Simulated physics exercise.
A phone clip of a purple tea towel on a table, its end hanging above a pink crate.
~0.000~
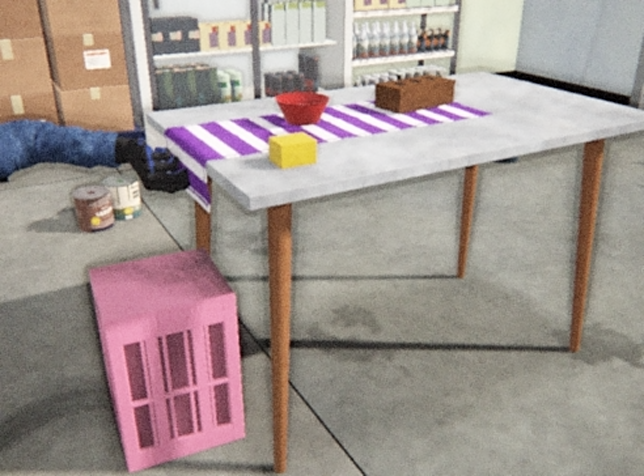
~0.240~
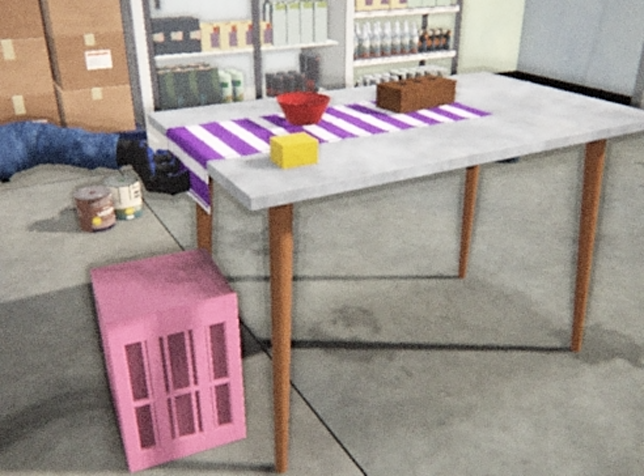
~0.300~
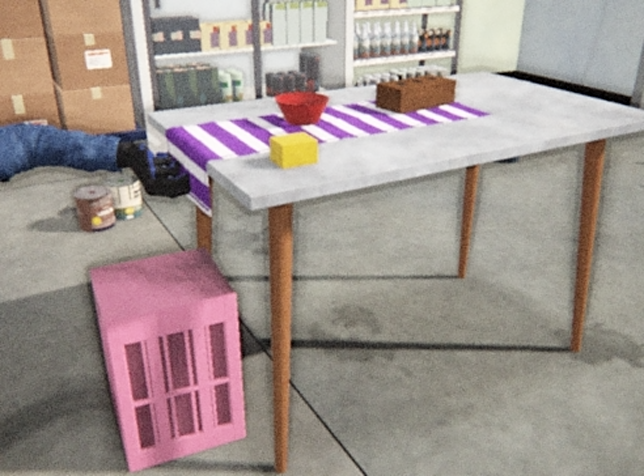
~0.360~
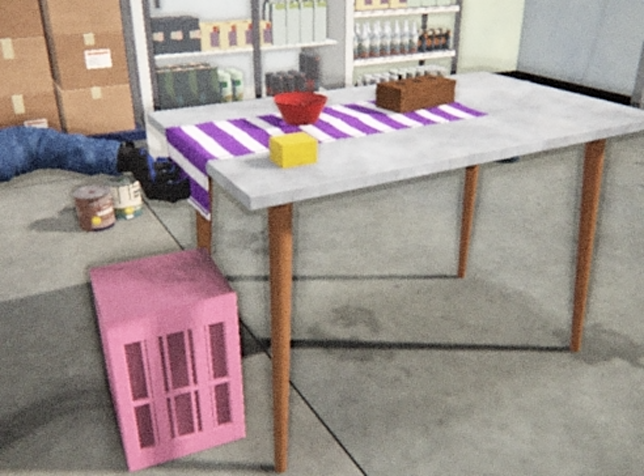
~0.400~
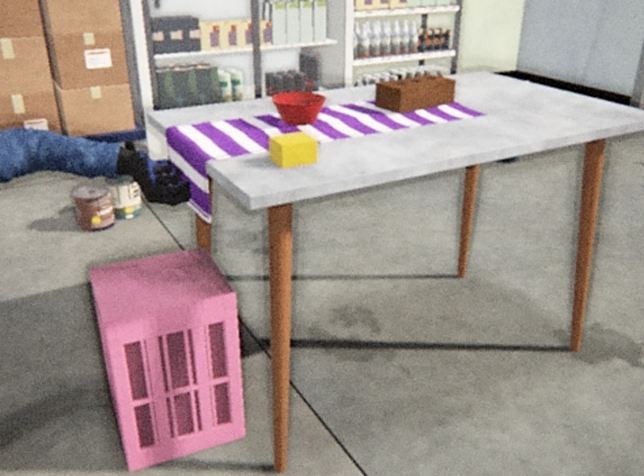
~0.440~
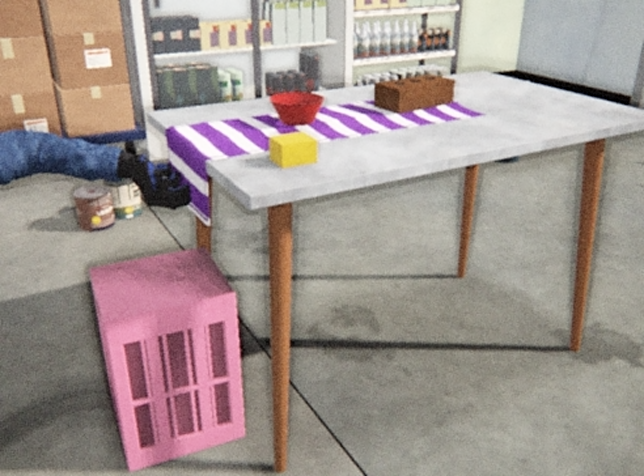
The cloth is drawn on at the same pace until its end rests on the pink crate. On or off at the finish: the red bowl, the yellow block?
The red bowl keeps clear of the edge and the yellow block stays on the table.
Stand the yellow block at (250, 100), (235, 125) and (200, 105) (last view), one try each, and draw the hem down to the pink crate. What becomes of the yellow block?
First place: Keeps clear of the edge; second place: Falls off; third place: Is safe.
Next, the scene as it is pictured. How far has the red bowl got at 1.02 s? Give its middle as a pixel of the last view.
Around (251, 117).
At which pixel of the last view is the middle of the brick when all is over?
Close to (355, 102).
By 0.64 s, hem going down; bowl carried along near (276, 113); block still.
By 1.02 s, hem going down; bowl carried along near (251, 116); block still.
By 1.56 s, hem on the crate; bowl carried along near (228, 120); block still.
When it is over, hem on the crate; bowl carried along near (228, 120); block still. The red bowl stays on the table and the yellow block remains up there.
